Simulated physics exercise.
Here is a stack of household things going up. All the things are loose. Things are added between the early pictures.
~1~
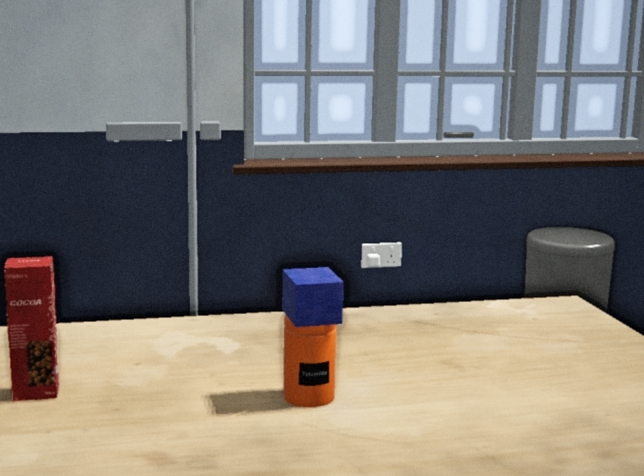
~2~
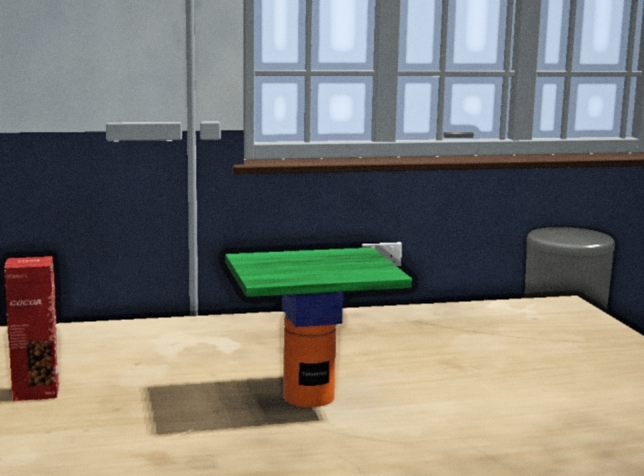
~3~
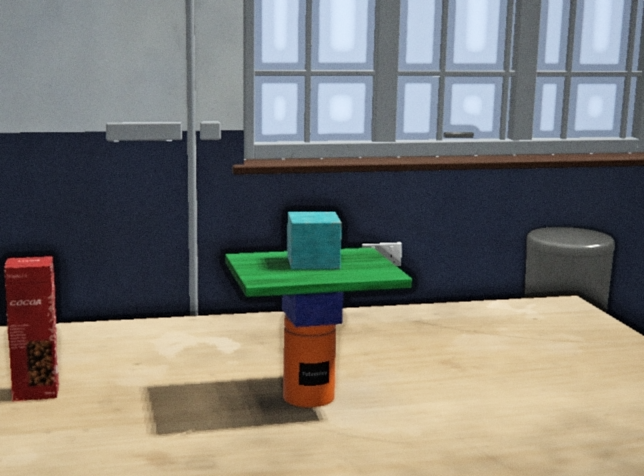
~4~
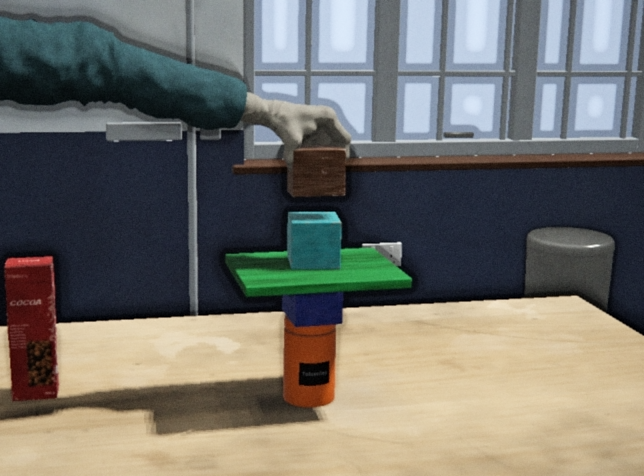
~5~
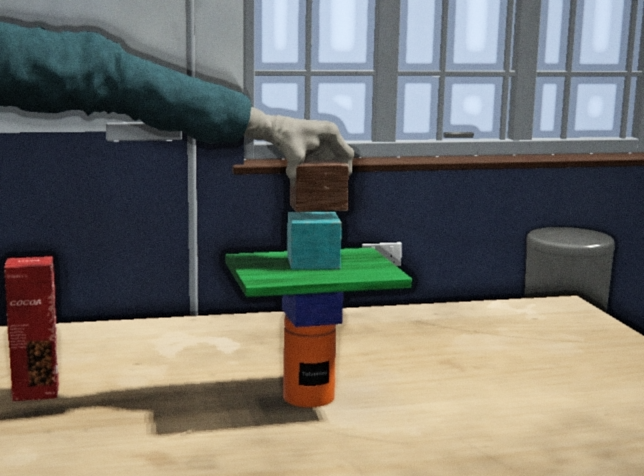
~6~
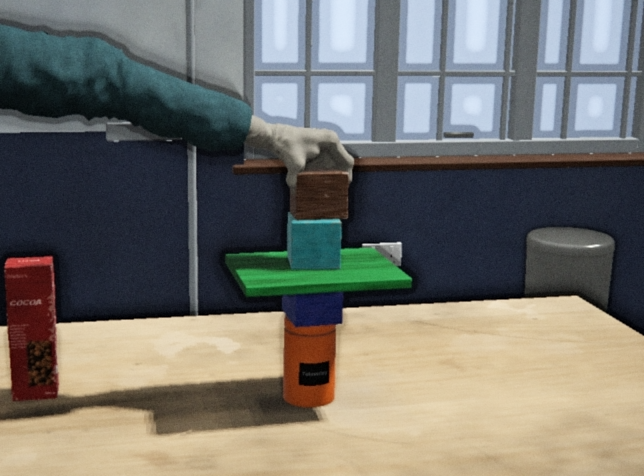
A stack rises from a pale wooden table in a room with a dark blue lower wall and a window, seen from a fixed view slightly above the tabletop. An orange jar holds a blue block, with a red carton at left and a grey bin behind at right. A green board, then a turquoise block, appear on top, and a teal-sleeved arm from the left lowers a brown block onto them.
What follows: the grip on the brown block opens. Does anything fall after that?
The pile stays up.
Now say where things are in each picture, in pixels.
The last thing is not in view yet; red carton (32, 328), in the first picture.
The last thing is not in view yet; orange jar (310, 357), in the second picture.
The last thing is not in view yet; turquoise block (314, 240), in the third picture.
Still above its spot; brown block (316, 170); green board (315, 271), in the fourth picture.
Still above its spot; brown block (319, 185); blue block (312, 296), in the fifth picture.
In place under the hand; brown block (319, 194); red carton (32, 328), in the sixth picture.
Then, 0.20 s on from there, no change.
Then, 0.60 s on from there, brown block resting near (319, 194).
In the end, all 6 unmoved. At the end, from the last picture's camera, brown block near (319, 194). The pile holds.
